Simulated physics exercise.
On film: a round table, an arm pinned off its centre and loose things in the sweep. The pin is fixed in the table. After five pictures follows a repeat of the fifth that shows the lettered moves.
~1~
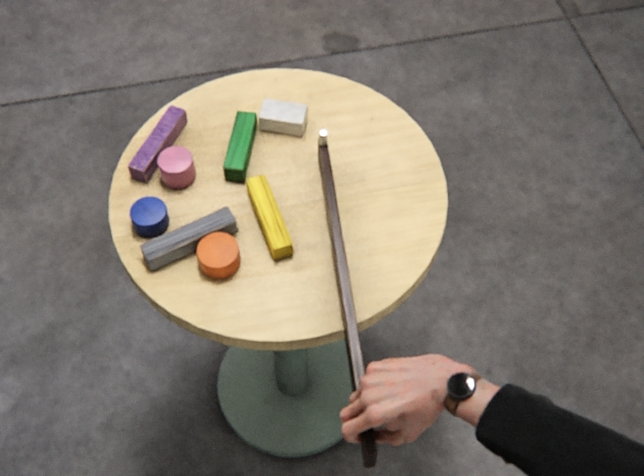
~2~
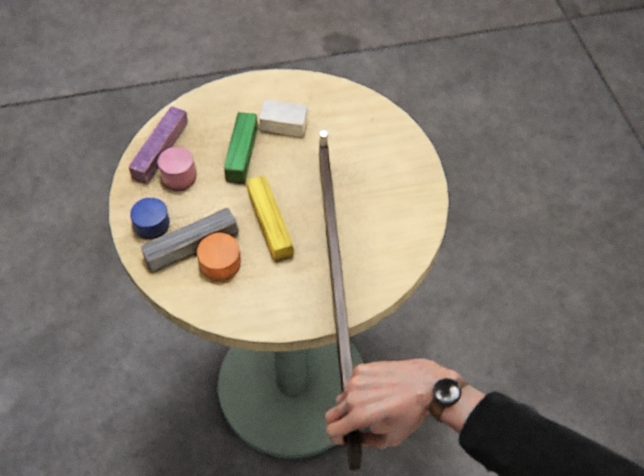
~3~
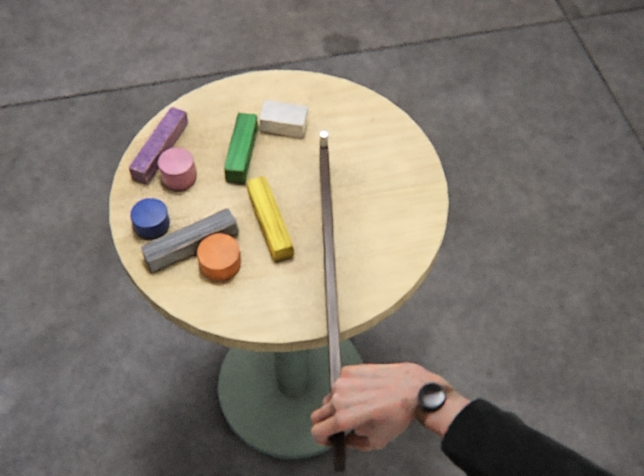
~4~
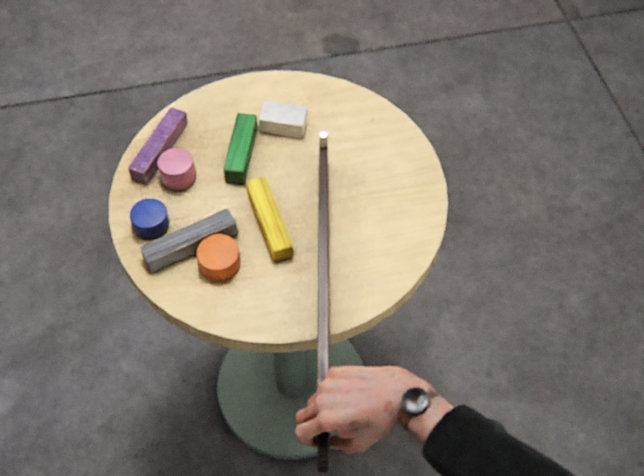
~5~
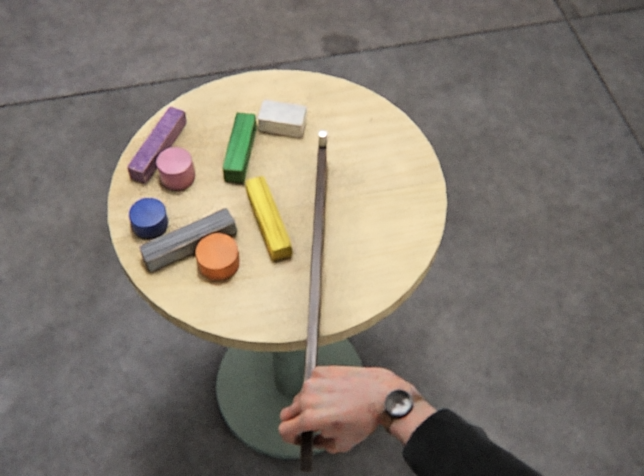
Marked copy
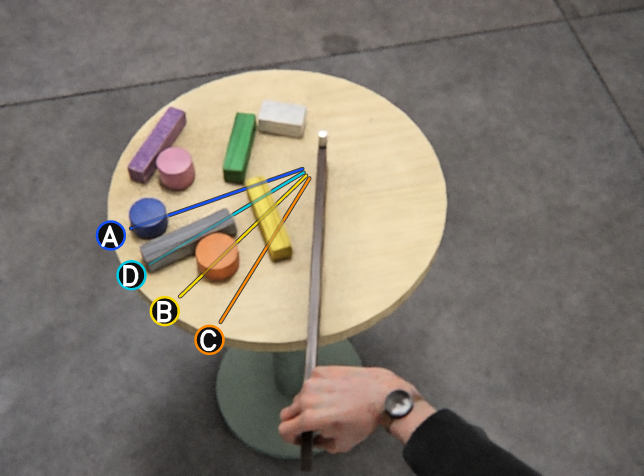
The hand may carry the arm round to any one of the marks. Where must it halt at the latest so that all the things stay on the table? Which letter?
Nothing falls up to D.
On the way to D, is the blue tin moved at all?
Yes.
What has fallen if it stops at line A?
The blue tin goes over.
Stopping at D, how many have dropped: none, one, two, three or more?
In all, none.
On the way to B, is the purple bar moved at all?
By then, no.
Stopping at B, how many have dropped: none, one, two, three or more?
In all, none.
On the marked copy, A at (219, 198); B at (246, 233); C at (268, 246); D at (230, 217).
Following D. Soon after the start, arm (280, 227); yellow stick (259, 215); purple bar (158, 144).
Later, arm (249, 211); grey stick (174, 229); orange tin (197, 244).
In the end, arm (233, 197); blue tin (121, 202); grey stick (147, 212); nothing has fallen.
As for the rest, A drops the blue tin; B is safe but short; C is safe but short.
